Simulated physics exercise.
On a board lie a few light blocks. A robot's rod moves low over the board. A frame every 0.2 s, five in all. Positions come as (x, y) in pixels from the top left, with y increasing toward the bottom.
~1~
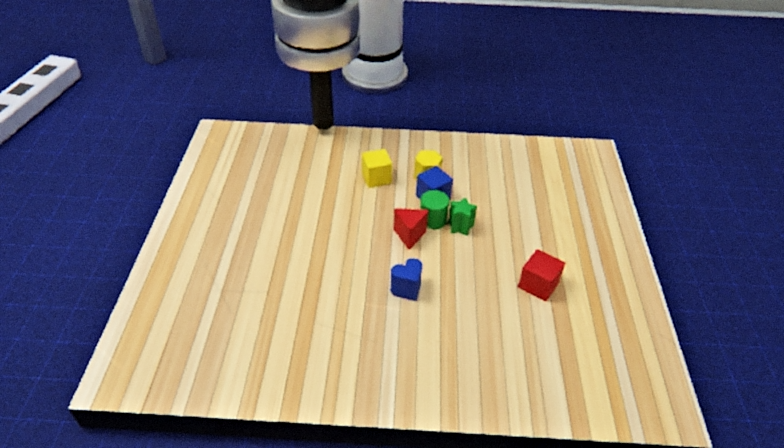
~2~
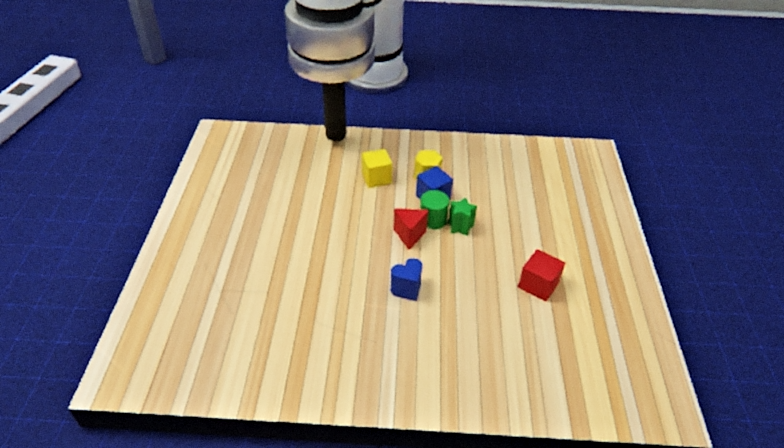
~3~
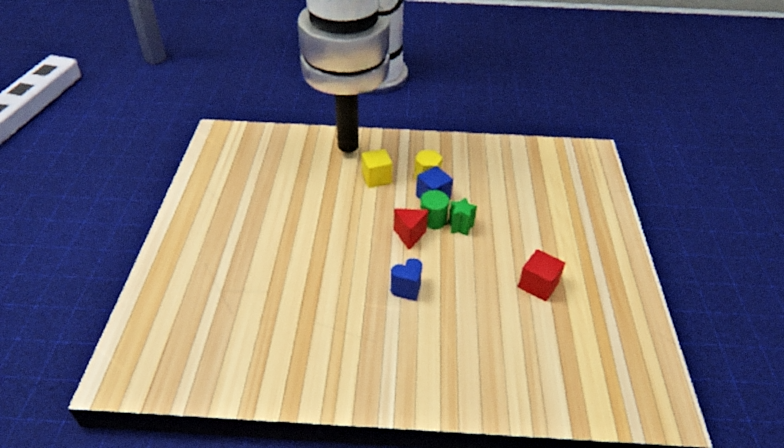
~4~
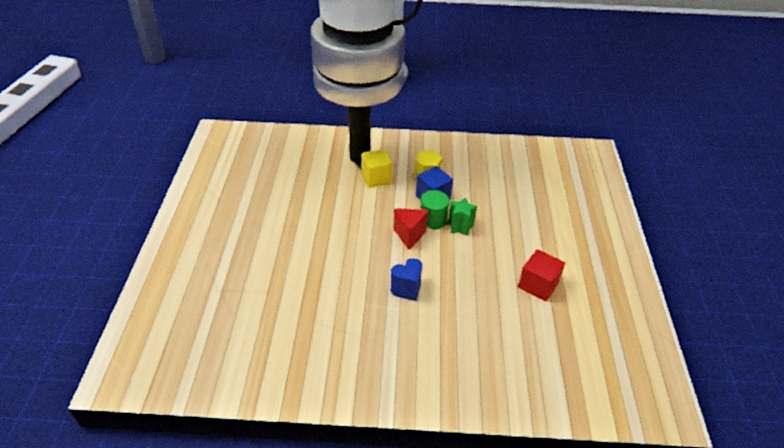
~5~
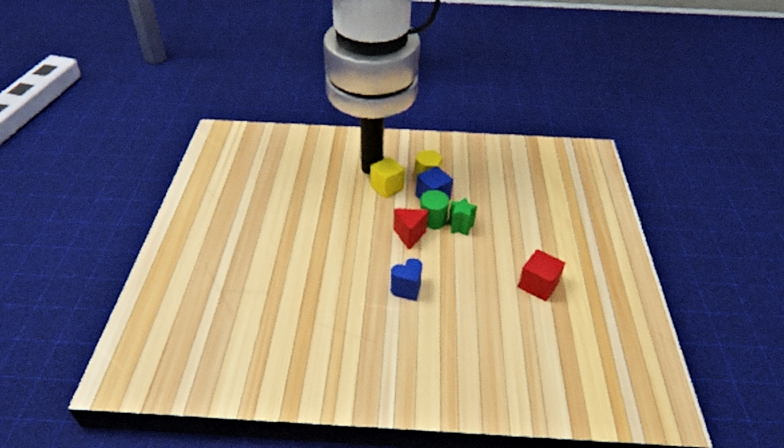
The robot's rod moves down and right across the board and nudges the yellow cube slightly.
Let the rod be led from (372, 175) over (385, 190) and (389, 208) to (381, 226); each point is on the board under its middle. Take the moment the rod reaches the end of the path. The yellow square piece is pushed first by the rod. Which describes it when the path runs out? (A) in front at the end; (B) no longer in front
B: No longer in front.
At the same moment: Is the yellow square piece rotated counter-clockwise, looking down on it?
I believe so.
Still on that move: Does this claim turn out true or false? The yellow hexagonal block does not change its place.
Answer: True.
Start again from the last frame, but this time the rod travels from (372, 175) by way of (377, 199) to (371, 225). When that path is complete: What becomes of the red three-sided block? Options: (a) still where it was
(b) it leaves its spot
Choice a: Still where it was.
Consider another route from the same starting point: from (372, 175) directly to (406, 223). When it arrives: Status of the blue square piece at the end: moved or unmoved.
Gets moved.
What follows on the original path. One third of the way, rod at (386, 184); yellow square piece at (404, 181), turned 15° anticlockwise.
Two thirds of the way, rod at (389, 202); yellow square piece at (414, 193), turned 35° anticlockwise; green circular block at (440, 201); green star block at (466, 207).
At the end, rod at (382, 220); yellow square piece at (414, 194), turned 40° anticlockwise; red three-sided block not moved; yellow hexagonal block not moved; green circular block at (441, 201); green star block at (467, 207).
